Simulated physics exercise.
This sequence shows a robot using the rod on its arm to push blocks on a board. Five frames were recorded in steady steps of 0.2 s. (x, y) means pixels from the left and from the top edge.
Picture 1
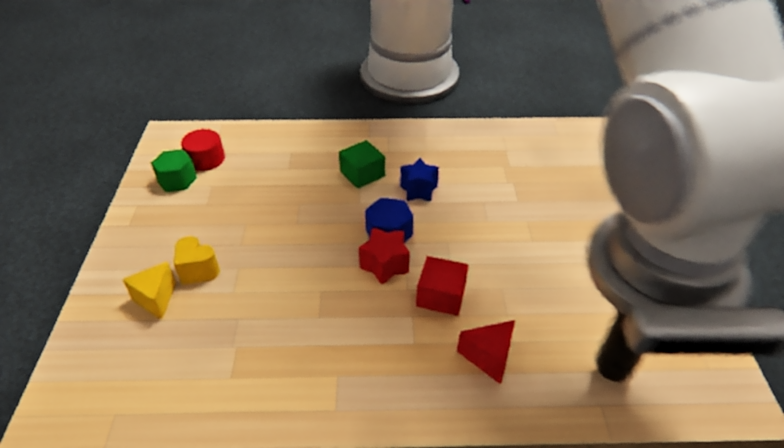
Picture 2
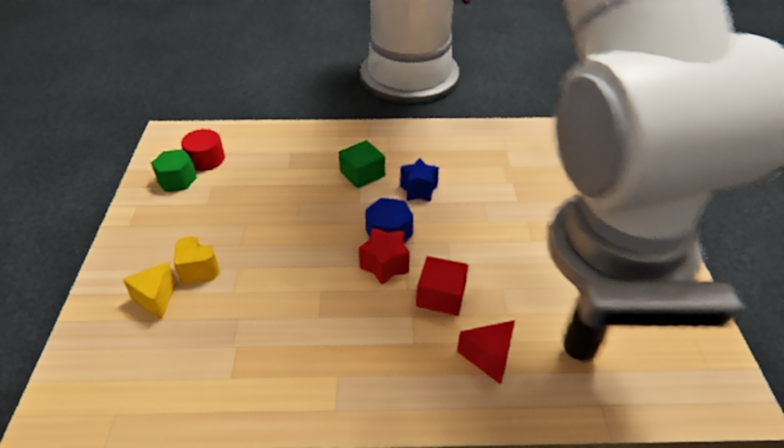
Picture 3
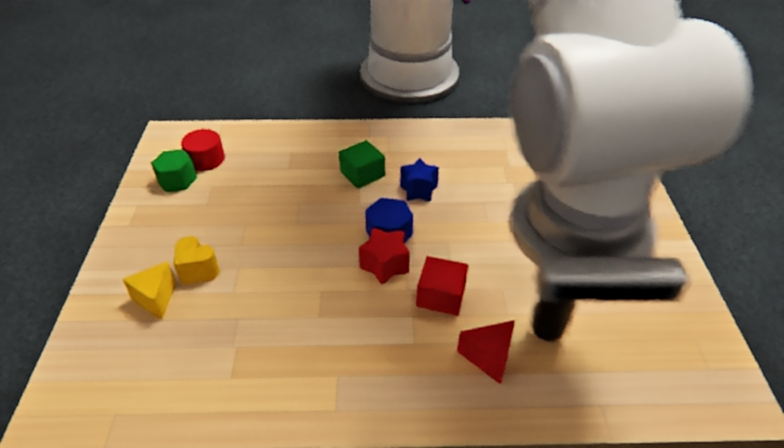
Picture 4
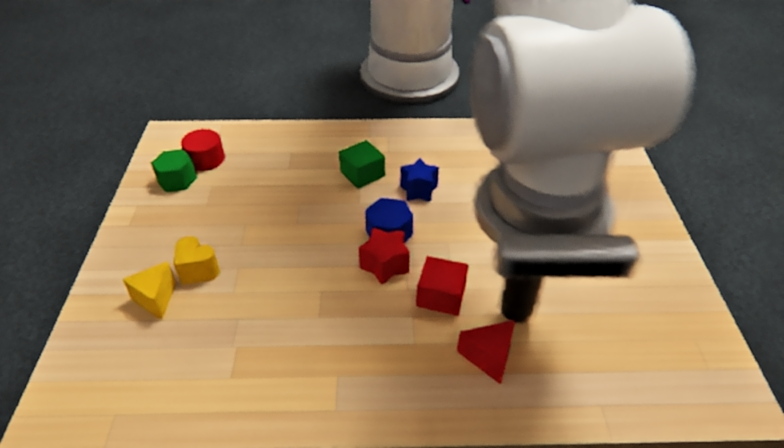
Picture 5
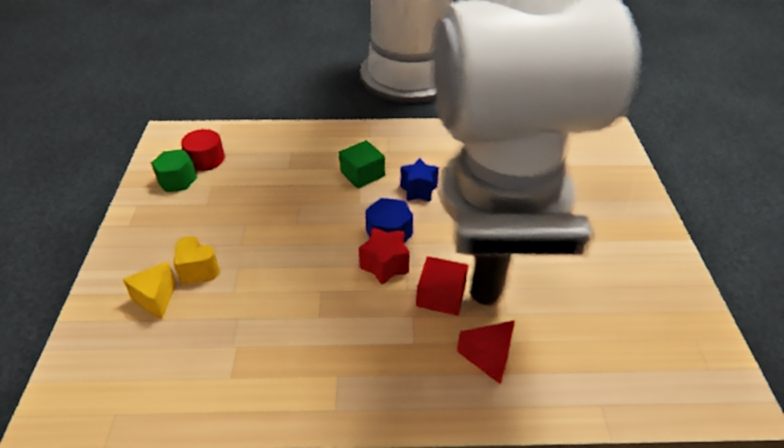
A robot arm moves its black rod left and away over a wooden board, passing the red triangular block as coloured blocks stay still.
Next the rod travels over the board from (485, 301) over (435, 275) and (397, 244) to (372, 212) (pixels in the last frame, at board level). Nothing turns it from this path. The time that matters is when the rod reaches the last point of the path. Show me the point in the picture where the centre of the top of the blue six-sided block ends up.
Around pixel (362, 169).
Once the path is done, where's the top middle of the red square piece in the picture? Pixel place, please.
It is going to be at (399, 270).
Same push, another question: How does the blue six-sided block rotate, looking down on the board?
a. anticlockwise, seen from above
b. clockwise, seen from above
The answer is b.
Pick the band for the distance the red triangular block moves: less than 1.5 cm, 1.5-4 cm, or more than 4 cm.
My answer is that it shifts under 1.5 cm.
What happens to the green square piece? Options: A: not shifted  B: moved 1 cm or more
Option B.
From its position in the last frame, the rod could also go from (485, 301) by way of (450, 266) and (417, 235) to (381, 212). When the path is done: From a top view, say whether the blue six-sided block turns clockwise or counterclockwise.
It rotates counterclockwise.
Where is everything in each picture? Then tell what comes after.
Rod's lower end (614, 367); green square piece (362, 153); red star (385, 244); blue six-sided block (389, 212); red square piece (443, 274); red triangular block (493, 338), in the first frame.
Rod (580, 347); blocks still, in the second frame.
Rod (548, 328); blocks still, in the third frame.
Rod (517, 309); blocks still, in the fourth frame.
Rod (487, 292); green square piece (362, 153); red star (385, 244); blue six-sided block (389, 212); red square piece (443, 274); red triangular block (493, 338), in the fifth frame.
On the path given first. One third of the way, rod (434, 266); red star (378, 241); red square piece (403, 270), turned 45° anticlockwise.
Two thirds of the way, rod (396, 235); red star (366, 236), turned 20° anticlockwise; blue six-sided block (380, 199), turned 15° clockwise; red square piece (399, 270), turned 55° anticlockwise.
At the end, rod (372, 203); green square piece (359, 145), turned 15° clockwise; red star (364, 235), turned 30° anticlockwise; blue six-sided block (362, 169), turned 25° clockwise; red square piece (399, 270), turned 55° anticlockwise; red triangular block still.
